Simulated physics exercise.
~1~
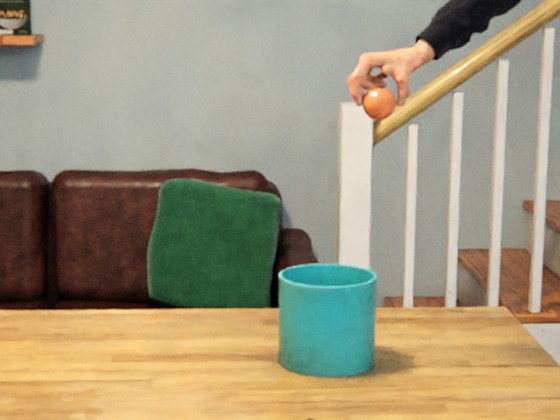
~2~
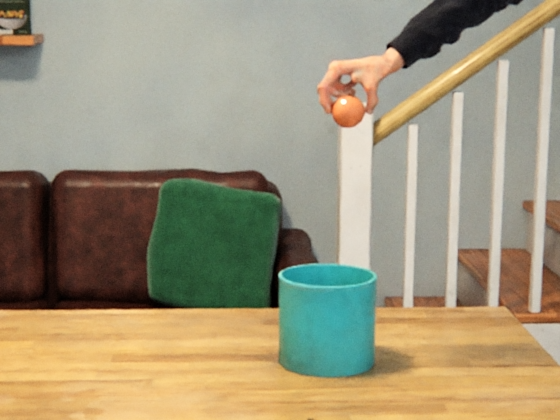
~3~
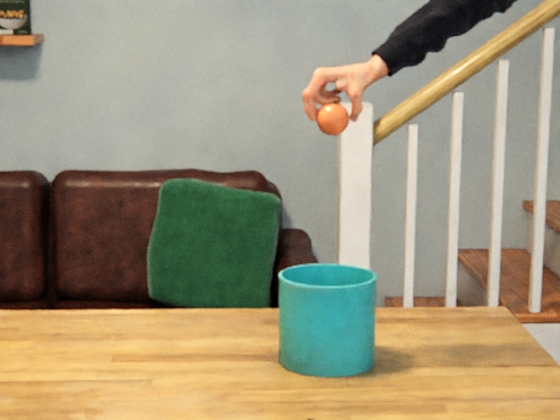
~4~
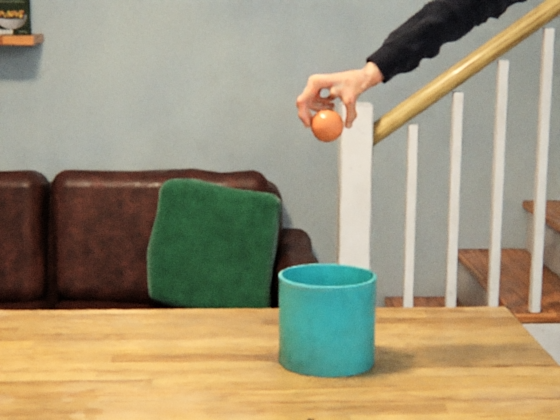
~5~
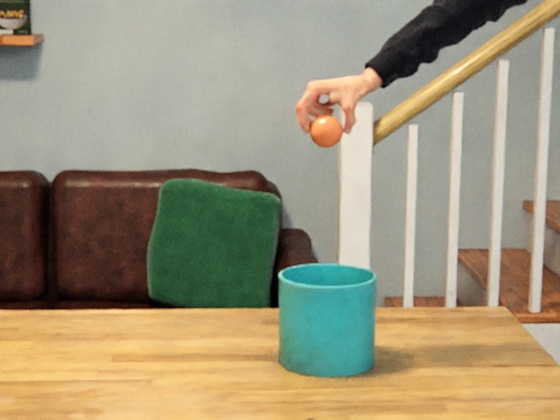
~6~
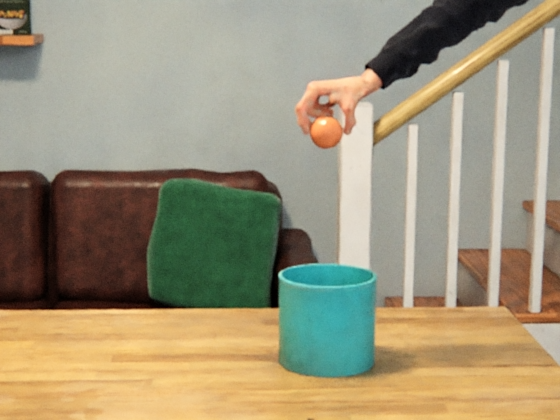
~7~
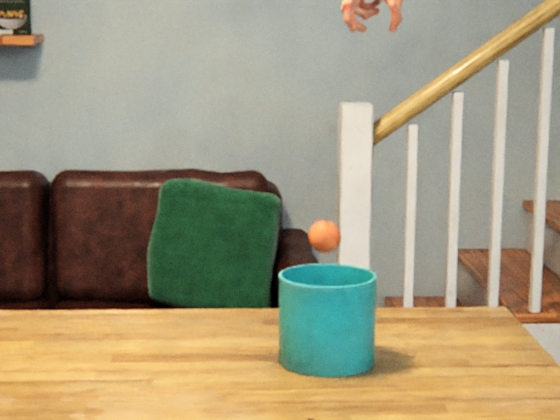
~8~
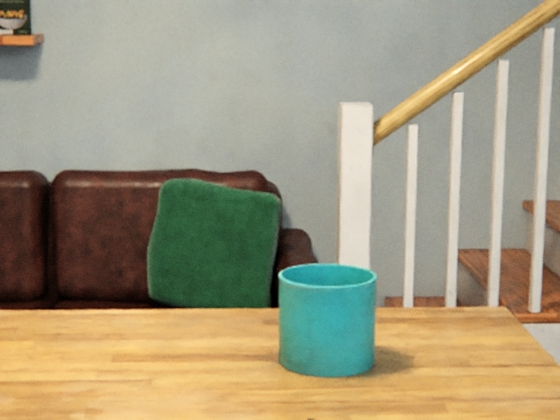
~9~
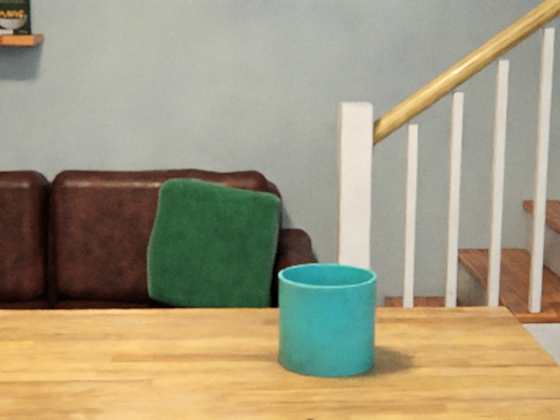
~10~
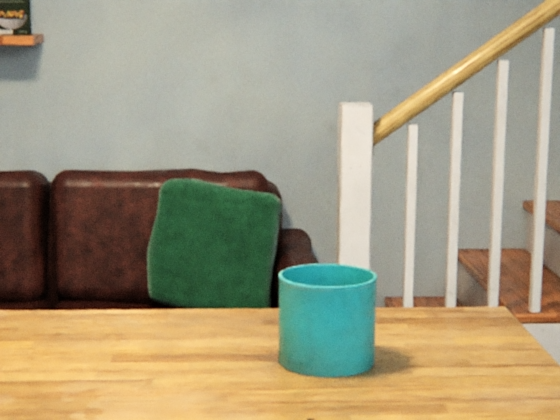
A hand holds an orange tomato above a teal container, then drops it inside.
